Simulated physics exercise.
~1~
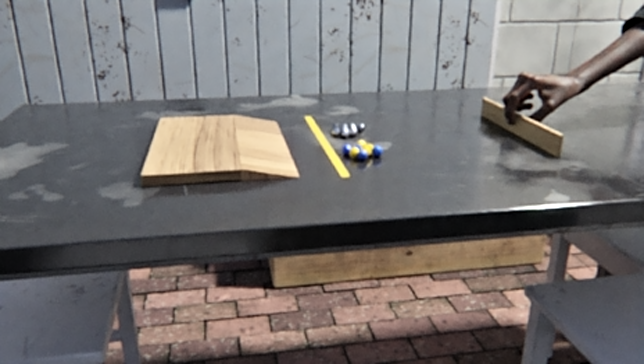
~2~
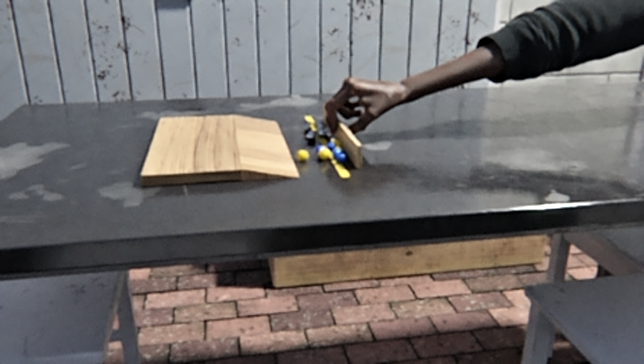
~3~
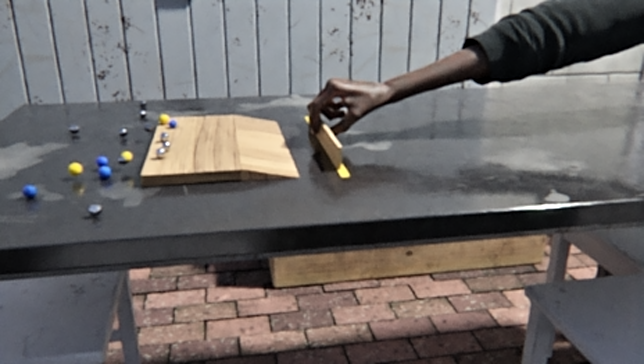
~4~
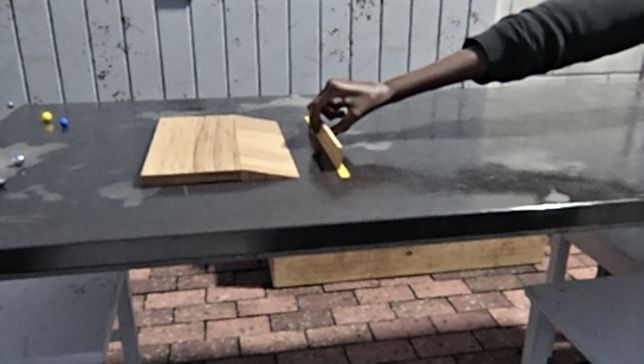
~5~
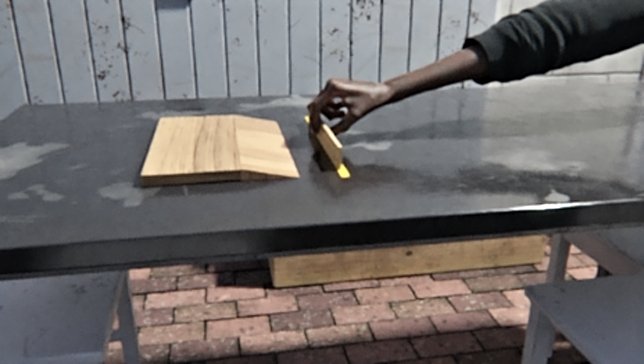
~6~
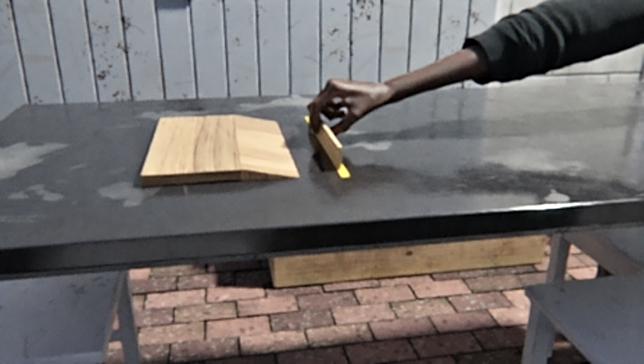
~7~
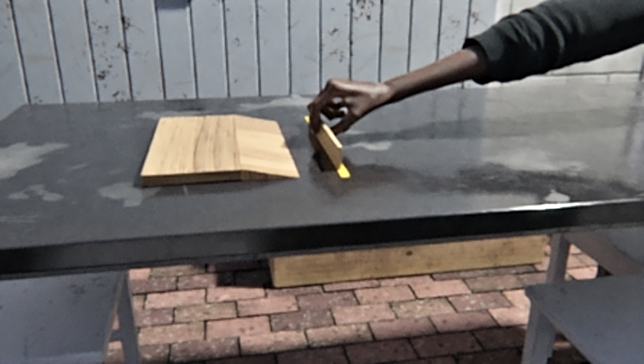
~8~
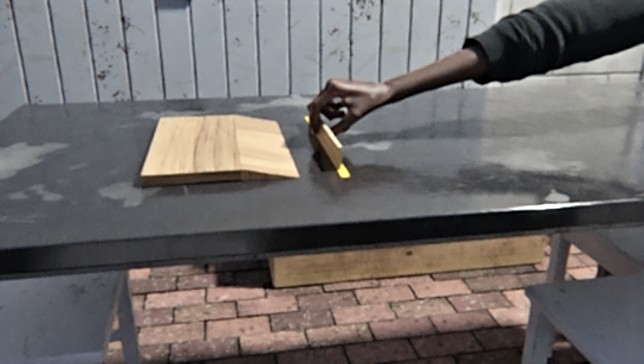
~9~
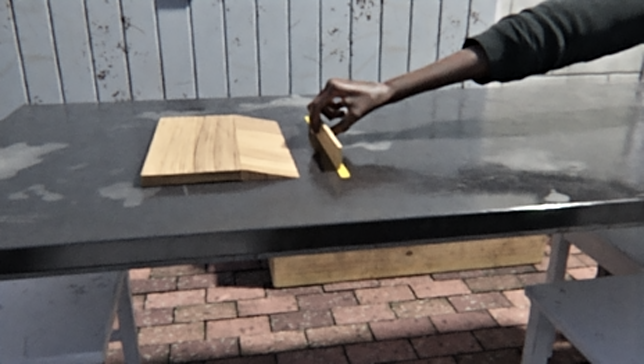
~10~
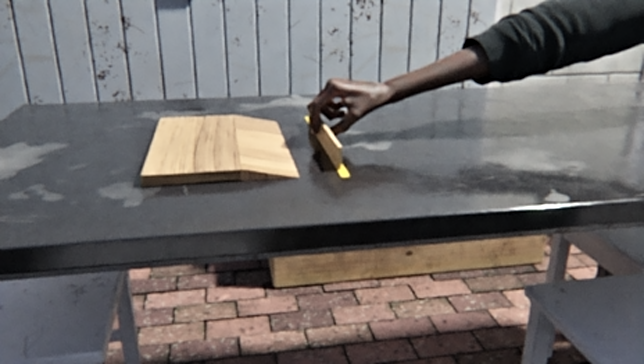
To begin with, a hand holds a strip of wood upright at the right of a dark tabletop, while small blue, yellow and silvery balls lie beside a yellow tape line, right of a wooden slab with a sloping edge. The hand sweeps the strip quickly left, driving the balls toward the slab. The strip stops at the tape and stays there, but the balls carry on, up and across the slab. They scatter over the table beyond it and keep rolling left until all are out of view. Finally, the hand still holds the strip at the tape, and the slab sits bare.
